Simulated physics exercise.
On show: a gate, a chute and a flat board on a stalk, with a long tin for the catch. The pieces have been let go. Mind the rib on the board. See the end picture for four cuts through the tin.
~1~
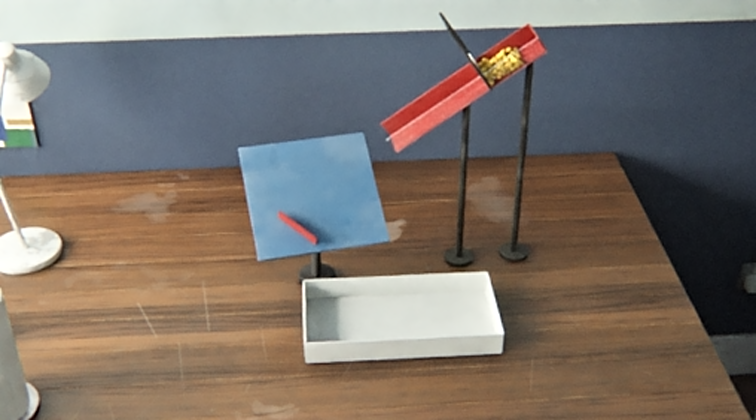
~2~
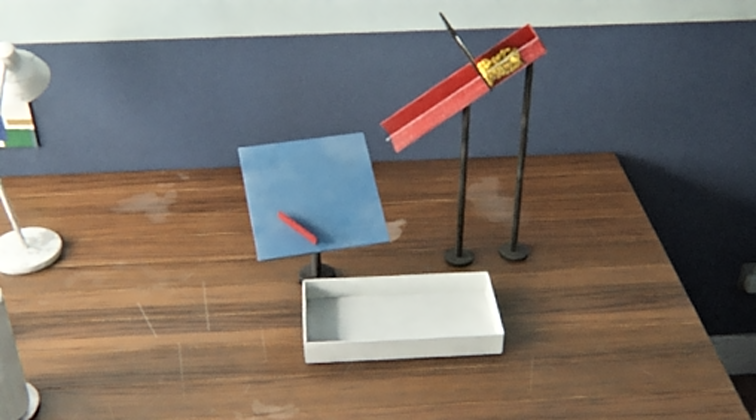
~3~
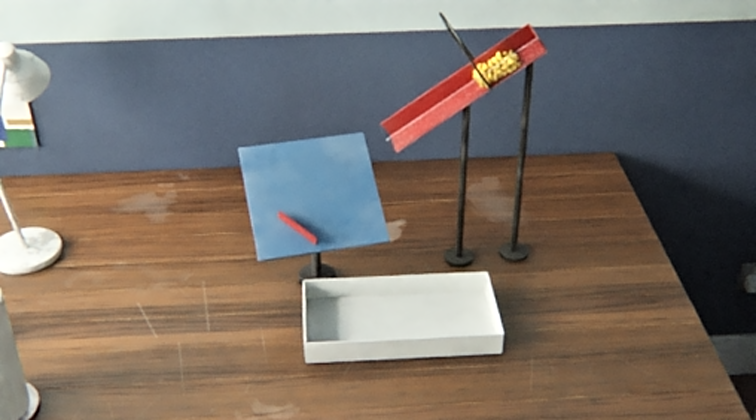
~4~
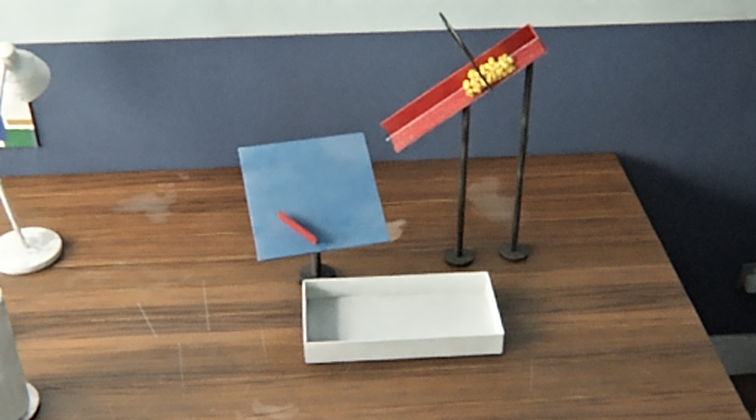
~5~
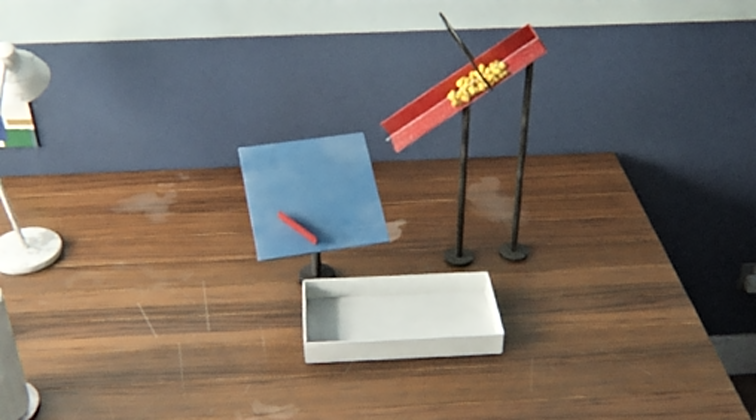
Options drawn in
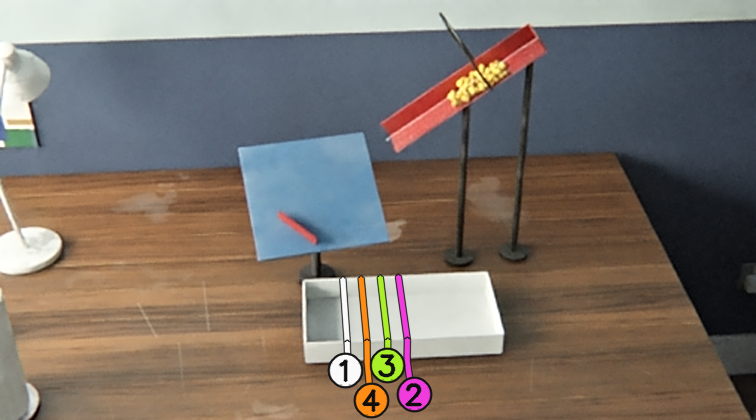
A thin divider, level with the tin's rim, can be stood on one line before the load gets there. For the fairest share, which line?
Take 1.
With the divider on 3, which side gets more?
Left.
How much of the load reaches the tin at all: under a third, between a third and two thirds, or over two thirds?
Over two thirds.
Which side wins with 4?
The left side.
On the marked copy, line 1 crosses the front rim at (347, 341); line 2 crosses the front rim at (407, 339); line 3 crosses the front rim at (387, 339); line 4 crosses the front rim at (366, 341).
For line 1, of what is caught, about two thirds on the left of the divider, about a third on the right.
For line 2, of what is caught, all on the left of the divider, none on the right.
For line 3, of what is caught, nearly all on the left of the divider, a stray few on the right.
For line 4, of what is caught, nearly all on the left of the divider, a small part on the right.
